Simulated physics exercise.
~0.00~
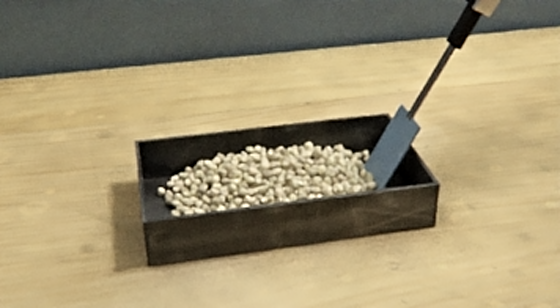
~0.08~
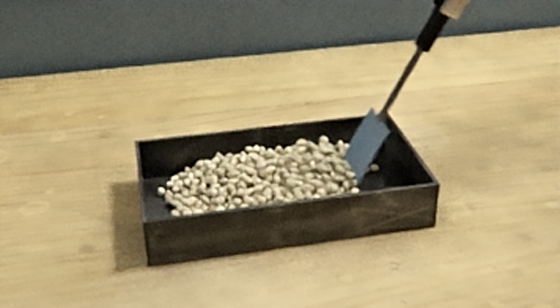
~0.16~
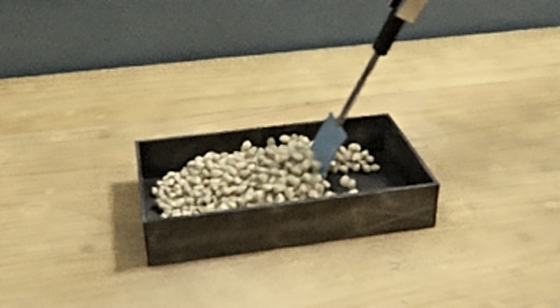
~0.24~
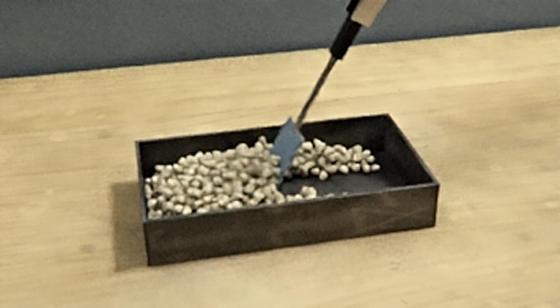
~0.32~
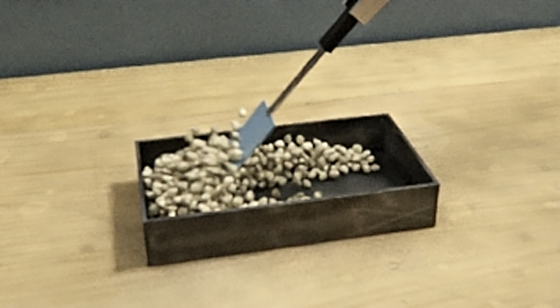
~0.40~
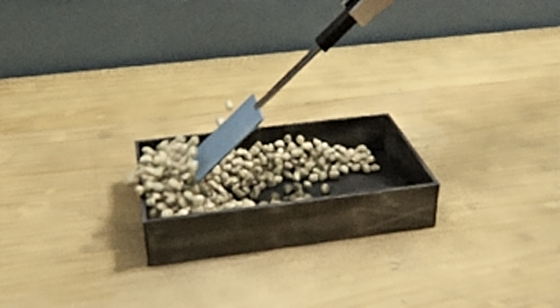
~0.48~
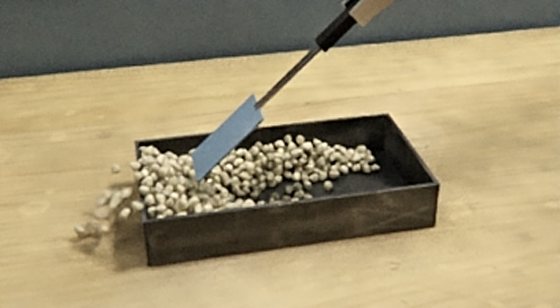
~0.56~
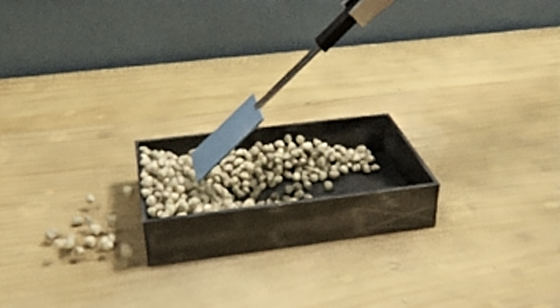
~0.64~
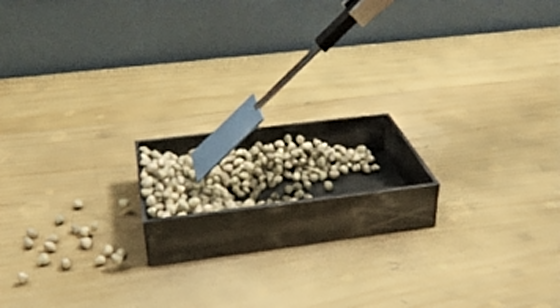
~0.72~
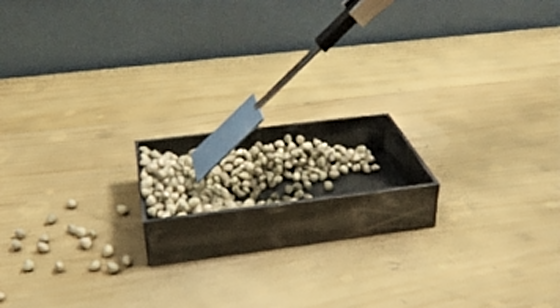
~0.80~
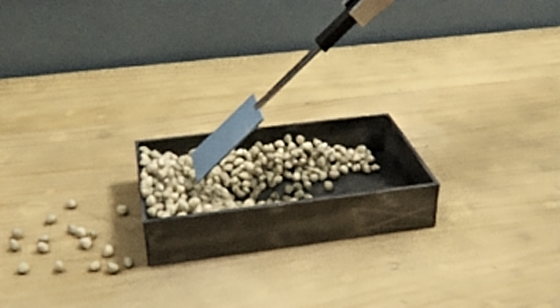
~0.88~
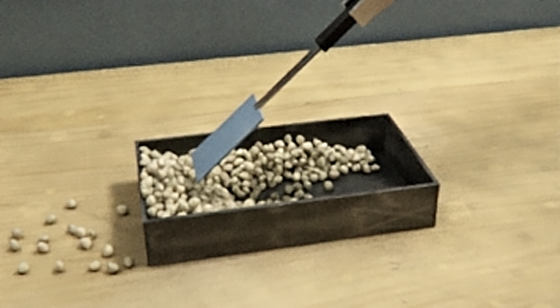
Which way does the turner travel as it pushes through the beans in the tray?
It moves to the left, pushing beans toward the left end of the tray.
